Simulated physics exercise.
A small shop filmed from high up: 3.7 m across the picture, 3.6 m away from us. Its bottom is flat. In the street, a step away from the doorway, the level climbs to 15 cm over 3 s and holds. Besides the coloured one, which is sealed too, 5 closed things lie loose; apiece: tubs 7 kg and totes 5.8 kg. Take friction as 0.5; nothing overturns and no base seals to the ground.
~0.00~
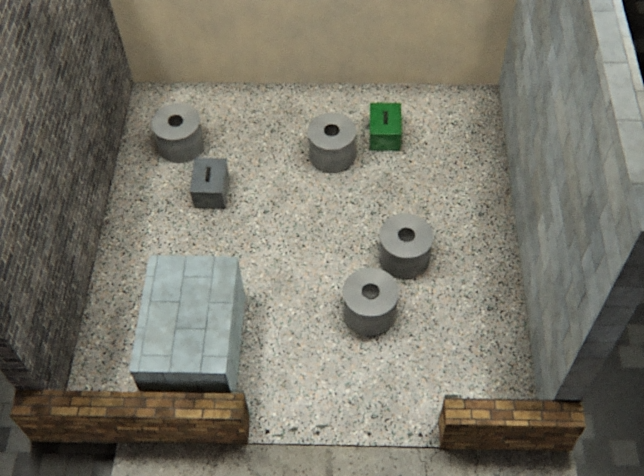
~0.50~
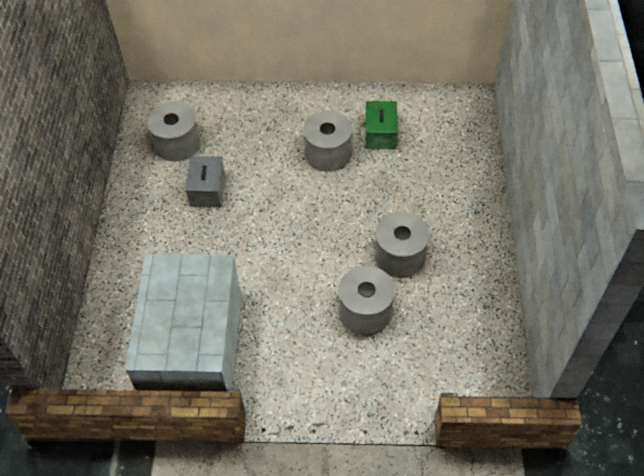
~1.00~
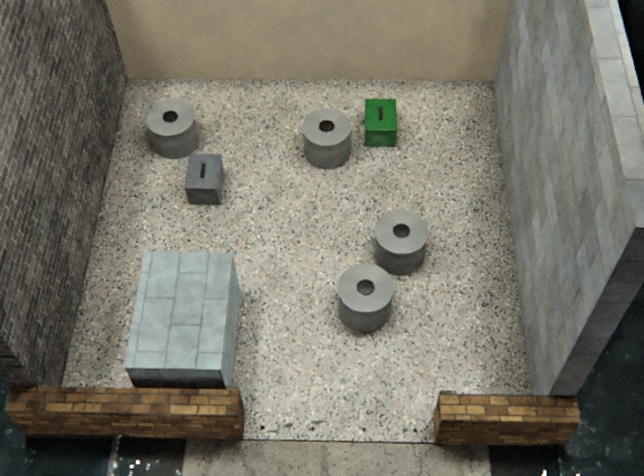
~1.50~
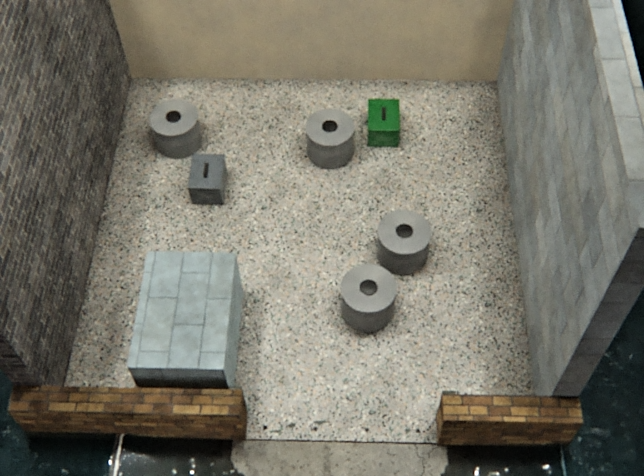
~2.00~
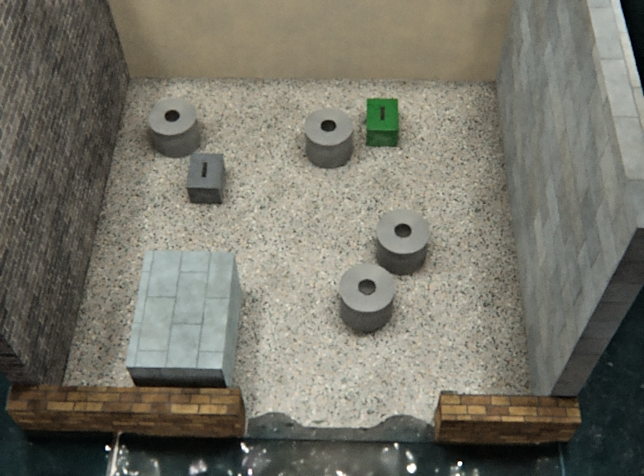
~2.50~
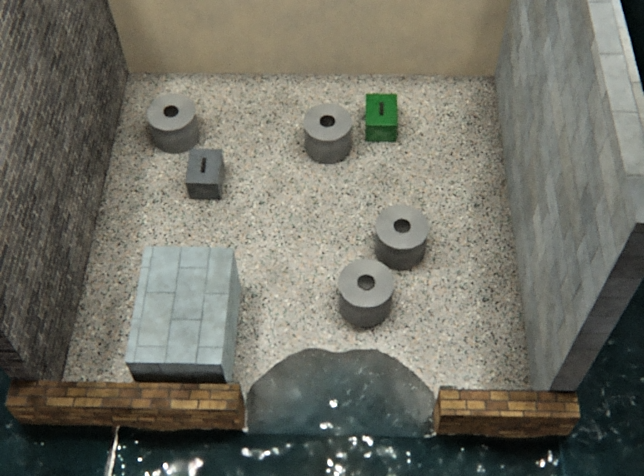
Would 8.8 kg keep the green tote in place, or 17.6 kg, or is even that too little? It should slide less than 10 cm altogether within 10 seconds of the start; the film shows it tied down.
Verdict: Only the higher weight holds it.
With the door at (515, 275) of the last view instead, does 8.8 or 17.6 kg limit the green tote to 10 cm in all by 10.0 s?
Then the smaller load will do.
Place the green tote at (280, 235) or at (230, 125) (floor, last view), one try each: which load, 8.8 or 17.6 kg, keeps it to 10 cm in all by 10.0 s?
In that order: Only the larger holds; it takes the larger.
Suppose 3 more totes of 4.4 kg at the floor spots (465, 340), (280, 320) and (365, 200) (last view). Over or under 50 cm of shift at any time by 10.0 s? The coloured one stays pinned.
In that order: Under, past it, more.
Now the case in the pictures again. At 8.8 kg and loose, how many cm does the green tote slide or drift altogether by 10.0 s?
About 50 cm.
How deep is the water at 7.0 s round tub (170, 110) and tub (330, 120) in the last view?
About 3 and 6 cm.
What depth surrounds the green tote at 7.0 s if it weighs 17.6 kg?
About 5 cm.
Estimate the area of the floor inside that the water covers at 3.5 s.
About 2.0 m2.
After 3.5 s the green tote would be 0 cm from its start with 8.8 kg and 0 cm from its start with 17.6 kg; 0 cm of water round it then.
After 4.5 s the green tote would be 0 cm from its start with 8.8 kg and 0 cm from its start with 17.6 kg; 0 cm of water round it then.
After 7.0 s the green tote would be 0 cm from its start with 8.8 kg and 0 cm from its start with 17.6 kg; 5 cm of water round it then.
After 10.0 s the green tote would be 23 cm from its start with 8.8 kg and 0 cm from its start with 17.6 kg; 10 cm of water round it then.
